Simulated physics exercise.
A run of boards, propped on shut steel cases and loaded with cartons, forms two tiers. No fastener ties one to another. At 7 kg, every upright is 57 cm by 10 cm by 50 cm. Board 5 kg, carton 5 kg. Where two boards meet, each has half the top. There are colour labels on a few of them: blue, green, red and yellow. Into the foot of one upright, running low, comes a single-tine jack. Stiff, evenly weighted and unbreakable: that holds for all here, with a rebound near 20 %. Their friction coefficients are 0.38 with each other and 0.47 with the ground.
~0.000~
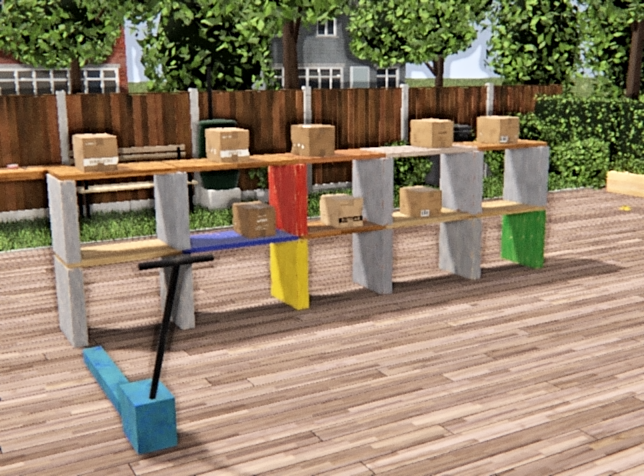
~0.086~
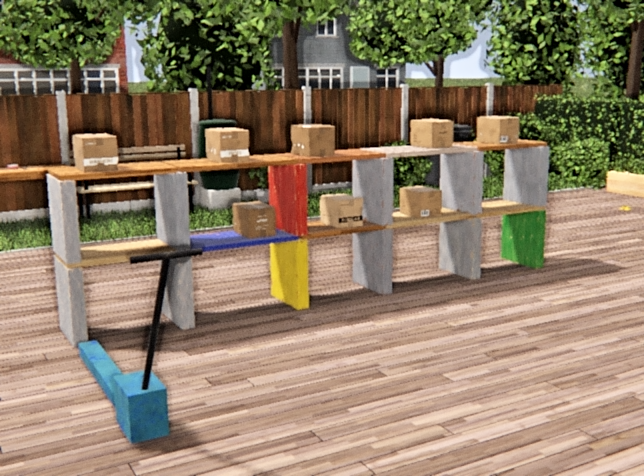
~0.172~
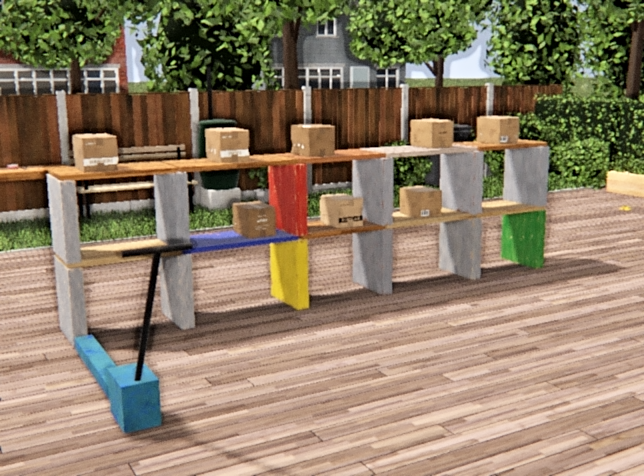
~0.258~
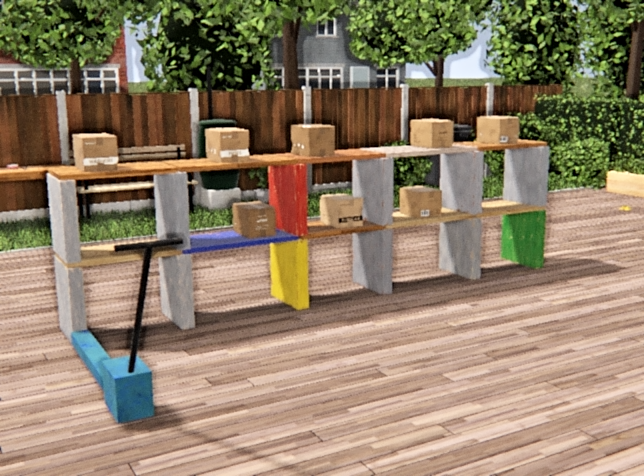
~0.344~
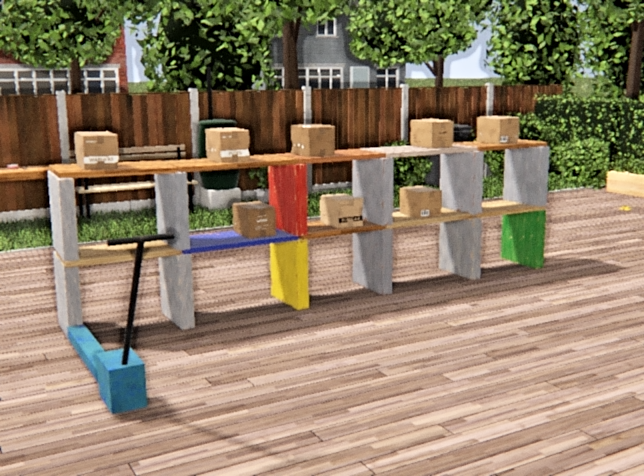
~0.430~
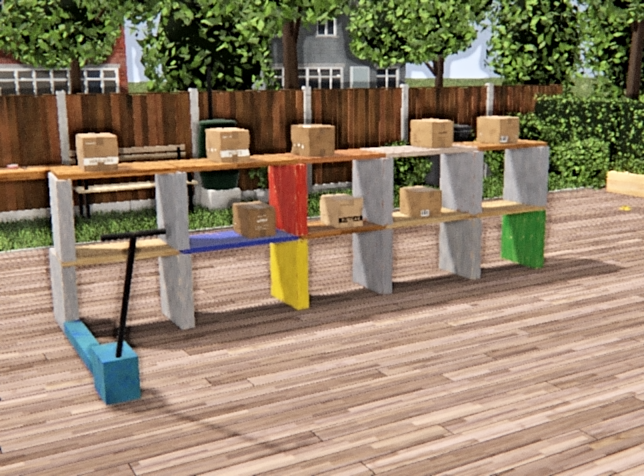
The clip opens on two tiers of boards on grey and coloured uprights, loaded with cartons, with a low blue jack at front left. Its black handle upright, the jack slides back and slightly left to the leftmost support, which shifts very slightly, while the cartons show almost no movement.
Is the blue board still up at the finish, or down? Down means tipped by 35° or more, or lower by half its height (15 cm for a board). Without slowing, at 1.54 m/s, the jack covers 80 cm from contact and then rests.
Still up.
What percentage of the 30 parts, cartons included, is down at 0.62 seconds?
0 %.
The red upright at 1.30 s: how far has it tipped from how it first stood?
Close to 0° of tilt compared with the start.
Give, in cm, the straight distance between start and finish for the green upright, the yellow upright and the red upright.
So green shifts 0 cm, yellow shifts 0 cm and red shifts 0 cm.
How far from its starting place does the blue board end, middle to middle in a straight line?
I'd estimate near 0 cm.
After 0.62 s, none of the 30 pieces down, 5 disturbed; blue board unmoved.
After 1.02 s, 1 of the 30 pieces down; blue board unmoved.
After 1.30 s, 4 of the 30 pieces down; blue board unmoved.
In the end (3.6 s), 5 of the 30 pieces down; blue board unmoved; red upright unmoved; yellow upright unmoved. From the last view, middles, blue board near (233, 239), red upright near (288, 196).
